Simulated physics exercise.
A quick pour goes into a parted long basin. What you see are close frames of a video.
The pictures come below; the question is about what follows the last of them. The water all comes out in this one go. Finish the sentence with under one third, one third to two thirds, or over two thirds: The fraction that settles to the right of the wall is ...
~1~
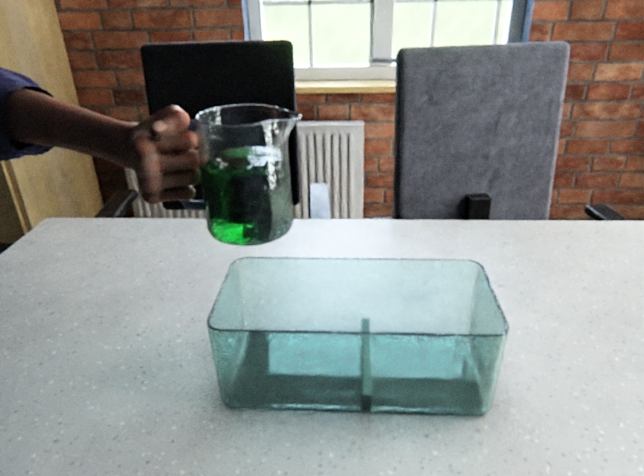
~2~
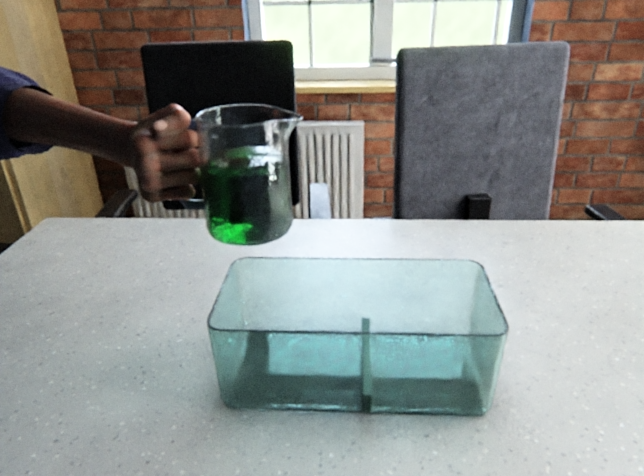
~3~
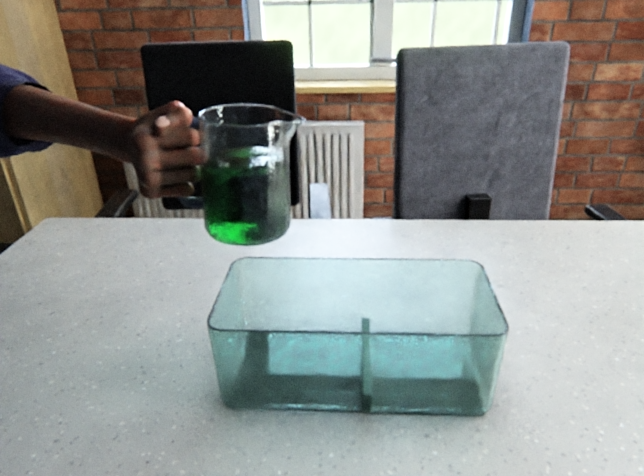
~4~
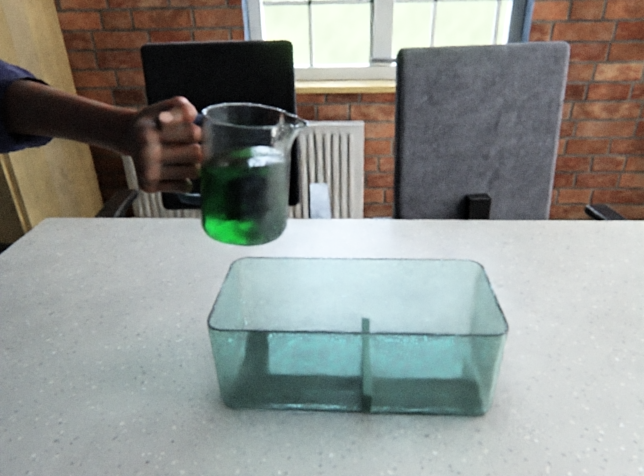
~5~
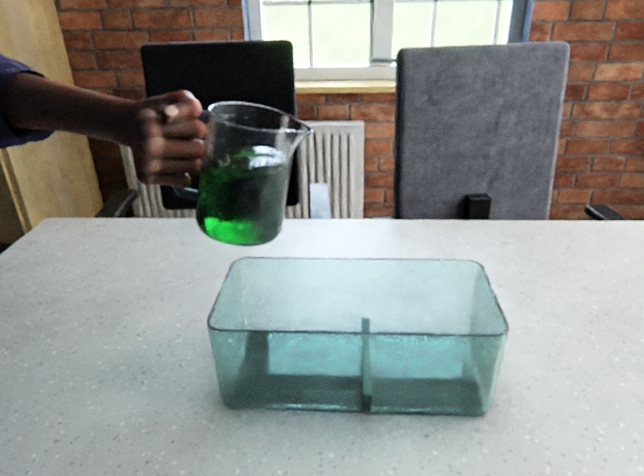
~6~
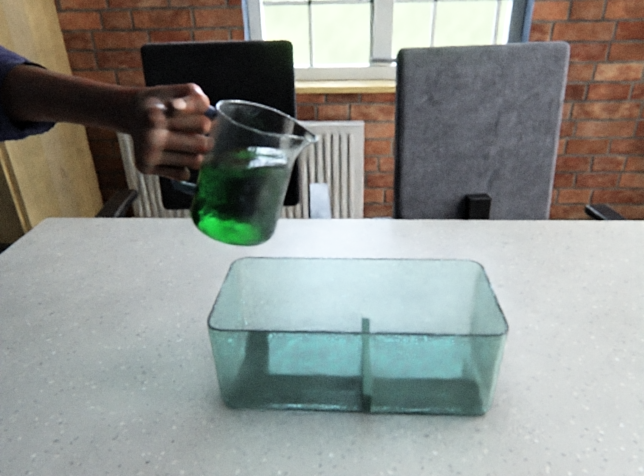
The fraction that settles to the right of the wall is one third to two thirds.
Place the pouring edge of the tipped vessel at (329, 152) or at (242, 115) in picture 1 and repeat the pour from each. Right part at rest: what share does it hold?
About 75 per cent, then about 15 per cent.
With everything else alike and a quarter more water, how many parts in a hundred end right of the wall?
My estimate is about 60 percent.
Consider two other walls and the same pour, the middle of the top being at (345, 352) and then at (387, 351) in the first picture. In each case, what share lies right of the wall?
Try 1: About 85 percent; try 2: About 10 percent.
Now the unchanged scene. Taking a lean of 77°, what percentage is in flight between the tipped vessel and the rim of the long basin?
That comes to near 10 percent.
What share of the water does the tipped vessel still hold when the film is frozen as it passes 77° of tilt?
90 %.
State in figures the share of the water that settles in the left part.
That works out to roughly 40 percent.
A moment on, the tilt is 77° and 89 per cent is still to pour, 1 is left of the wall and 0 right of it.
Next, the tilt is 112° and 24 per cent is still to pour, 12 is left of the wall and 45 right of it.
Then the tilt is 120° and 0 per cent is still to pour, 41 is left of the wall and 58 right of it.
Later the tilt is 120° and 0 per cent is still to pour, 40 is left of the wall and 59 right of it.
At rest 40 per cent lies left of the wall, 59 right of it and 1 outside.
